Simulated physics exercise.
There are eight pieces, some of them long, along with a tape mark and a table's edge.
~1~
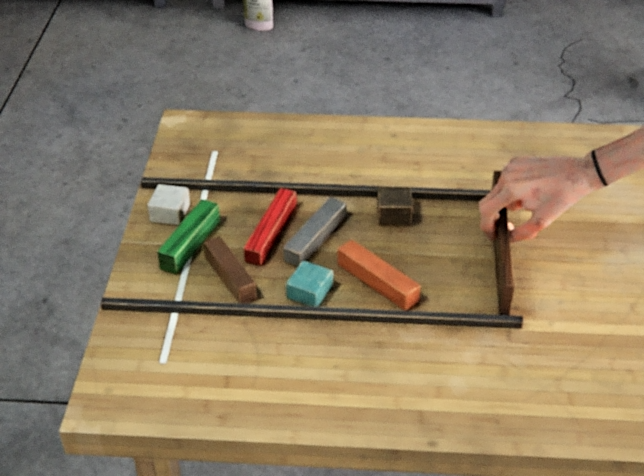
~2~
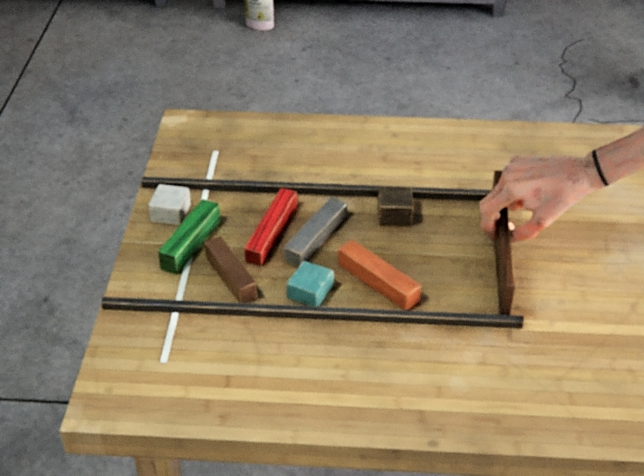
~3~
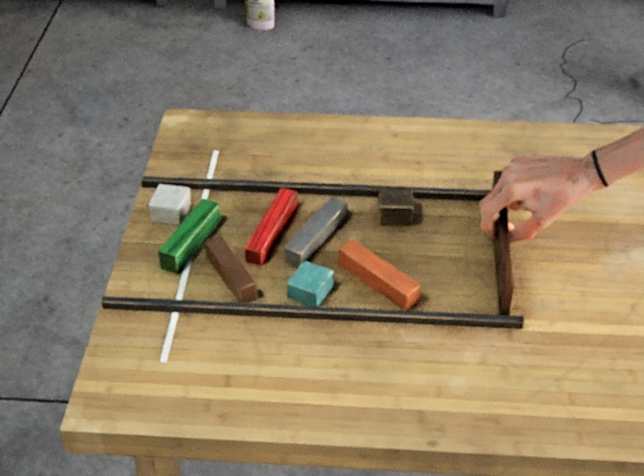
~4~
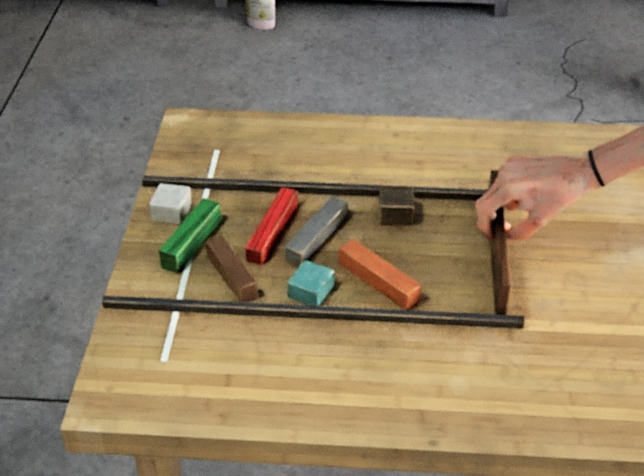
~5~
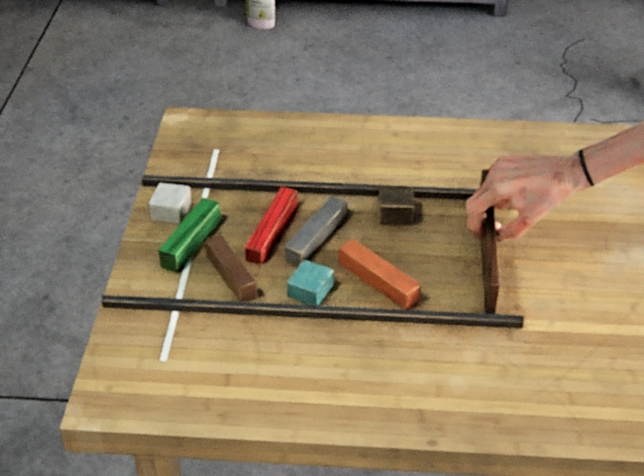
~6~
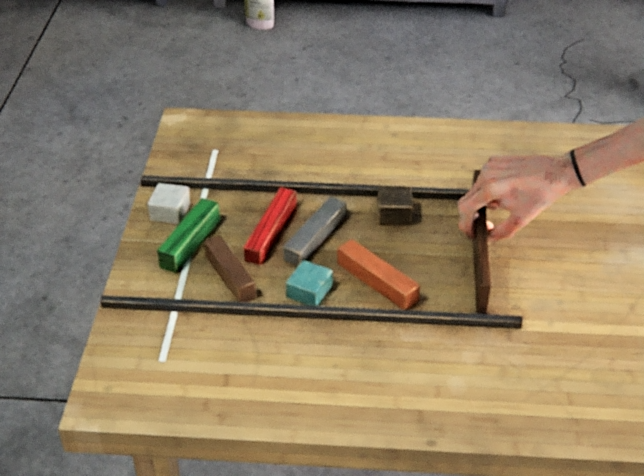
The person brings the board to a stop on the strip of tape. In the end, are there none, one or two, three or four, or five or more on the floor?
Lost: One or two.
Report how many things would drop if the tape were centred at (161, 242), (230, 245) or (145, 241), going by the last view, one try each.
The counts: 4, 0 and 6.
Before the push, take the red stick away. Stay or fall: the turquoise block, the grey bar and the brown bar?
Note: Turquoise block is on by the end; grey bar is on by the end; brown bar is on by the end.
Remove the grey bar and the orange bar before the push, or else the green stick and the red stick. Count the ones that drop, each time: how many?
Fallen: 1, and 0 in the other try.
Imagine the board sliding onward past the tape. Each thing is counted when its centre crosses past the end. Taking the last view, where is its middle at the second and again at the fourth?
Pixels, in order: Around (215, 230), around (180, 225).
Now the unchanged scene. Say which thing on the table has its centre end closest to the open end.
Brown bar.
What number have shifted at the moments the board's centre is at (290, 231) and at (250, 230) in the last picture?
Respectively 6 and 8.
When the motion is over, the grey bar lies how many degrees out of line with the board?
It comes to around 10 degrees.
Soon after, none off yet; white block at rest near (169, 203); green stick at rest near (190, 234); brown bar at rest near (230, 269).
After that, none off yet; white block at rest near (169, 203); green stick at rest near (190, 234); brown bar moving near (224, 268).
And then, none off yet; white block displaced about its own width near (142, 197); green stick displaced a little near (143, 234); brown bar displaced about its own width near (159, 265).
In the end, the number that fall off is one or two; gone, green stick and white block.
